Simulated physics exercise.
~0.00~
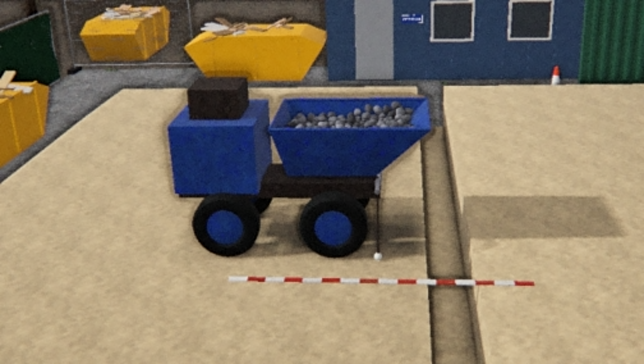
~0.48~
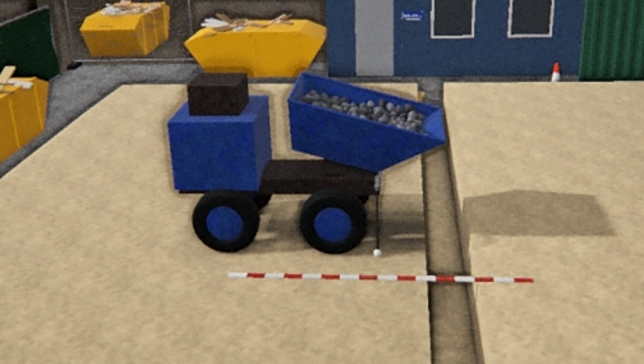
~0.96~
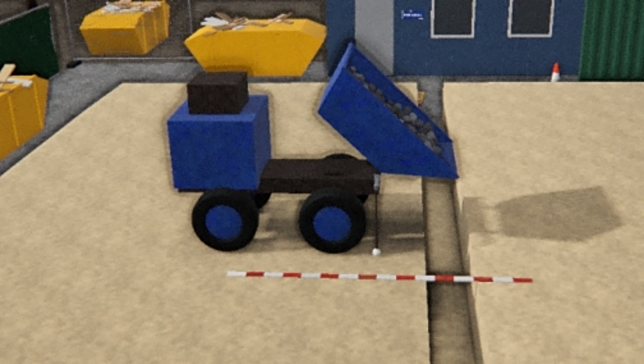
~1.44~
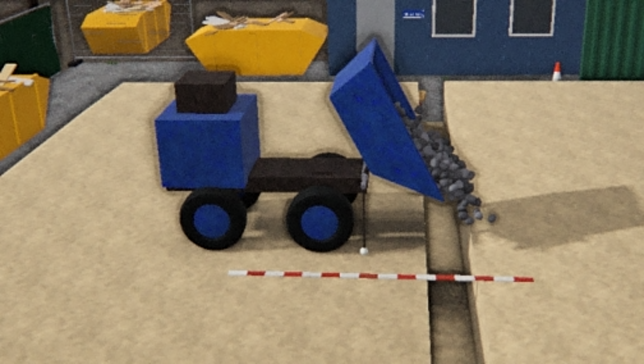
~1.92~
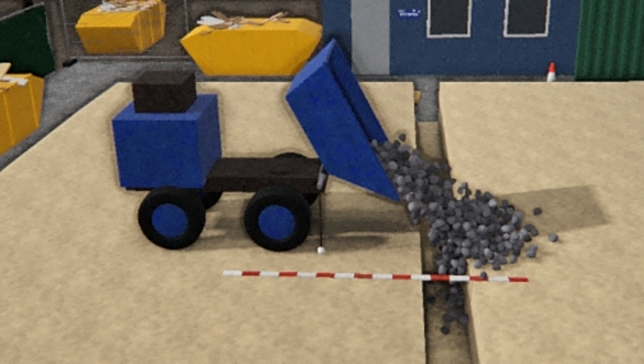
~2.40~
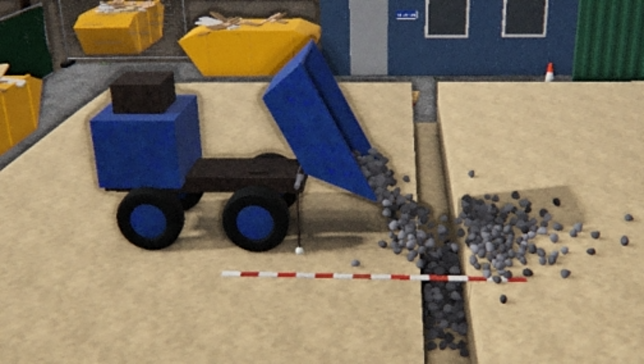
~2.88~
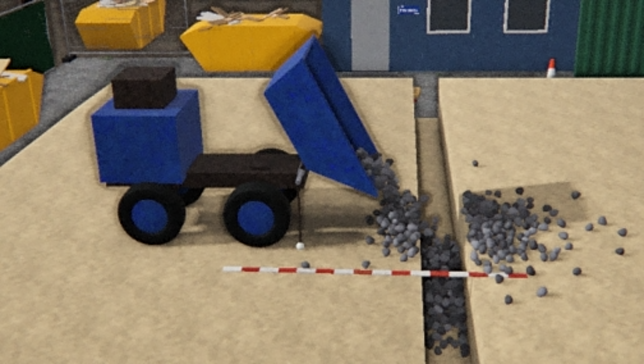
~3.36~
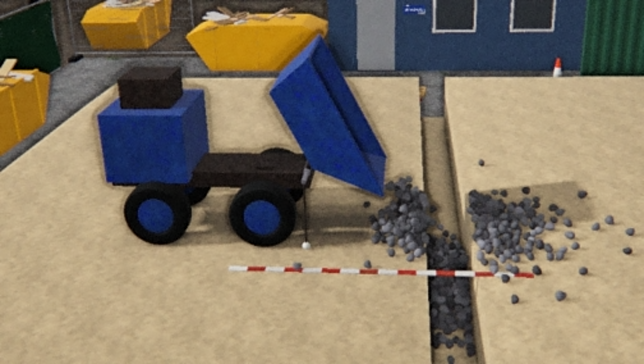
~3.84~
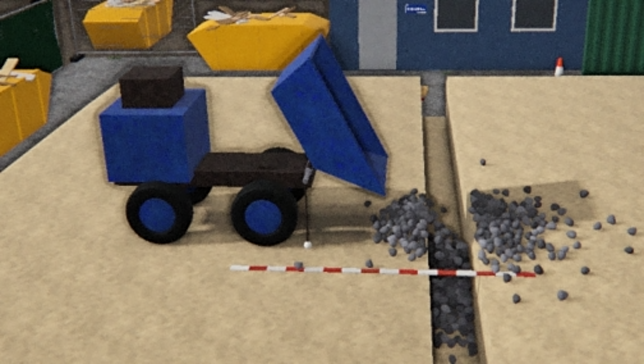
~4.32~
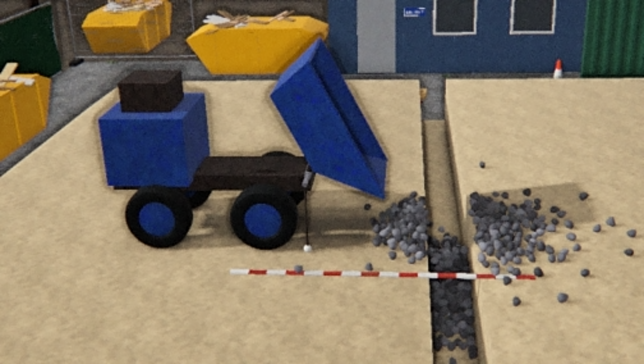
Blue dumper tipping its body and rolling left, spilling grey stones into a trench and onto both sides, then standing still.
